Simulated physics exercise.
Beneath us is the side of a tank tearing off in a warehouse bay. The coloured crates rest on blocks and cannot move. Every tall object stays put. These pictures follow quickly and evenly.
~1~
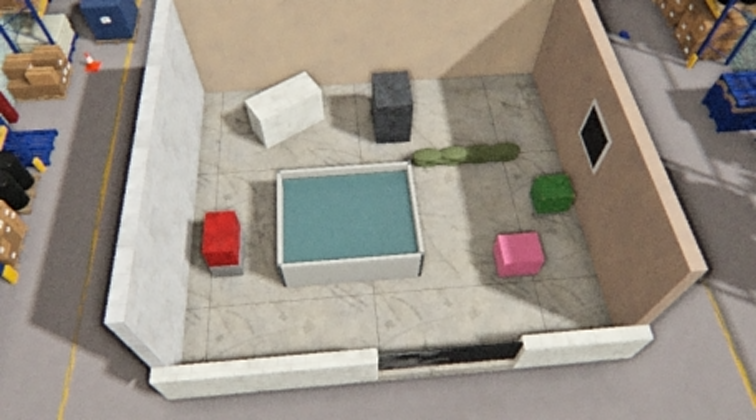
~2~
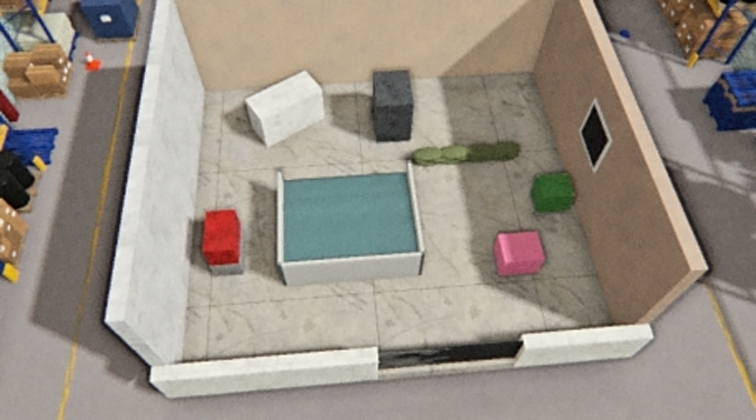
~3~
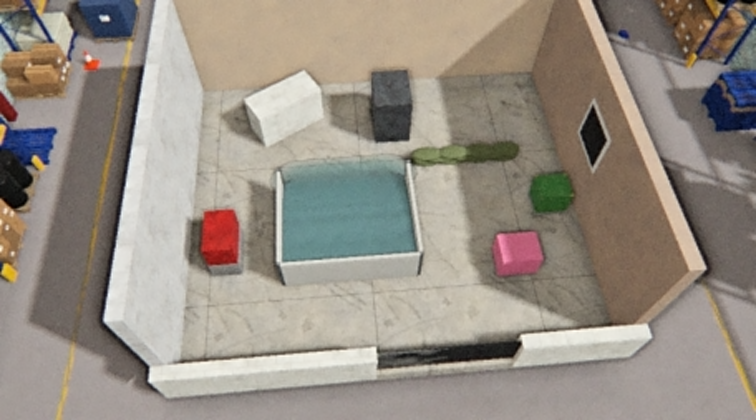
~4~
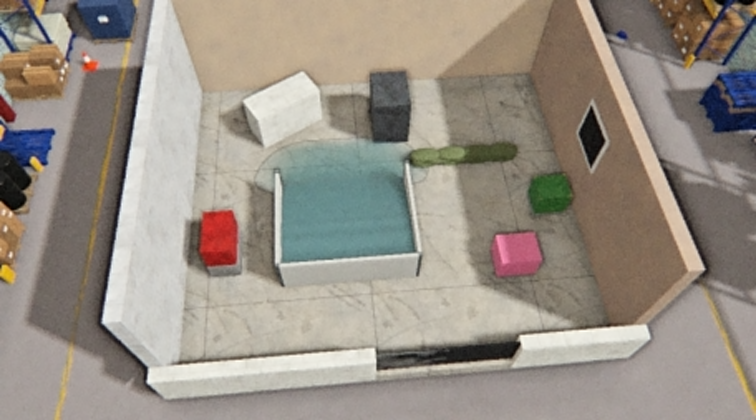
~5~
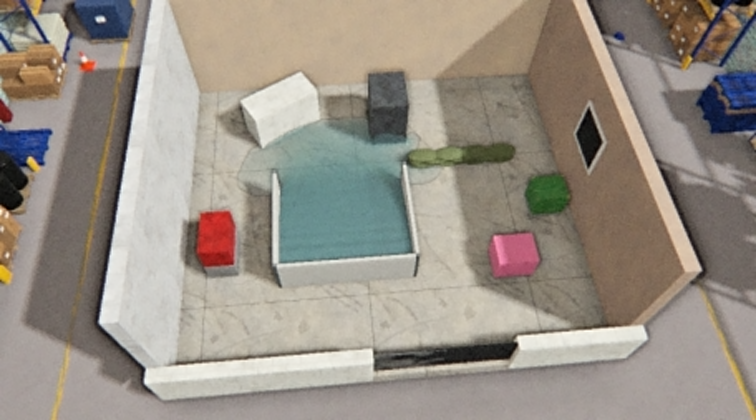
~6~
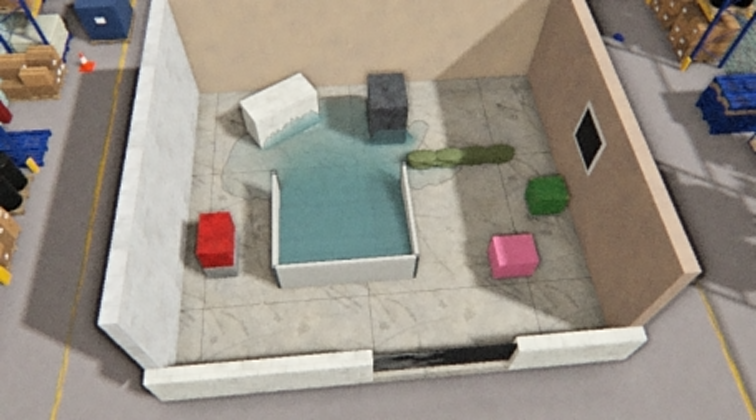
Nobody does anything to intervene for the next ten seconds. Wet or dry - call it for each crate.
Calls: Green crate - wet; pink crate - wet; red crate - dry.
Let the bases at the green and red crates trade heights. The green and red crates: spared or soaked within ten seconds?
In short, green is left untouched; red is inundated.
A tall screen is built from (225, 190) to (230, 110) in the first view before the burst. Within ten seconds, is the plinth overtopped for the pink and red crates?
In that case the pink crate is flooded, while the red crate is left dry.
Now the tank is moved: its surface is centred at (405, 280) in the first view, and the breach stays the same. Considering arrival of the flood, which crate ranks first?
Answer: The one in green.
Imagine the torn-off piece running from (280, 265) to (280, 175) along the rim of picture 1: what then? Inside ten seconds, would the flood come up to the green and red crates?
As I see it, the green crate gets reached, and the red crate gets reached.
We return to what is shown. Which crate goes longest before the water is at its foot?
That one's the pink one.
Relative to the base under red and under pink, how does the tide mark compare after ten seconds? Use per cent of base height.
In order: 50% and 260%.
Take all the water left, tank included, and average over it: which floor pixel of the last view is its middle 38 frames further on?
I'd place it roughly at (366, 179).
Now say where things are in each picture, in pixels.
The first picture shows still water in the tank at (348, 214).
In the second picture, the front is at a hidden place, out from the gap on the tank's far side.
In the third picture, the front is at (410, 166), out from the gap on the tank's far side.
In the fourth picture, the front is at (266, 165), out from the gap on the tank's far side.
In the fifth picture, water pours out on the tank's far side and has run to (252, 153).
In the sixth picture, the front is at (362, 99), out from the gap on the tank's far side.
A moment on, water covers 25 % of the floor; the green crate not reached, the pink crate not reached, the red crate not reached.
Next, water covers 45 % of the floor; the green crate not reached, the pink crate not reached, the red crate not reached.
Then, water covers 55 % of the floor; the green crate water round its plinth, the pink crate not reached, the red crate water round its plinth.
Later, water covers 85 % of the floor; the green crate water round its plinth, the pink crate water round its plinth, the red crate water round its plinth.
In the end, water covers 100 % of the floor; the green crate was topped, the pink crate was topped, the red crate stayed above the water.
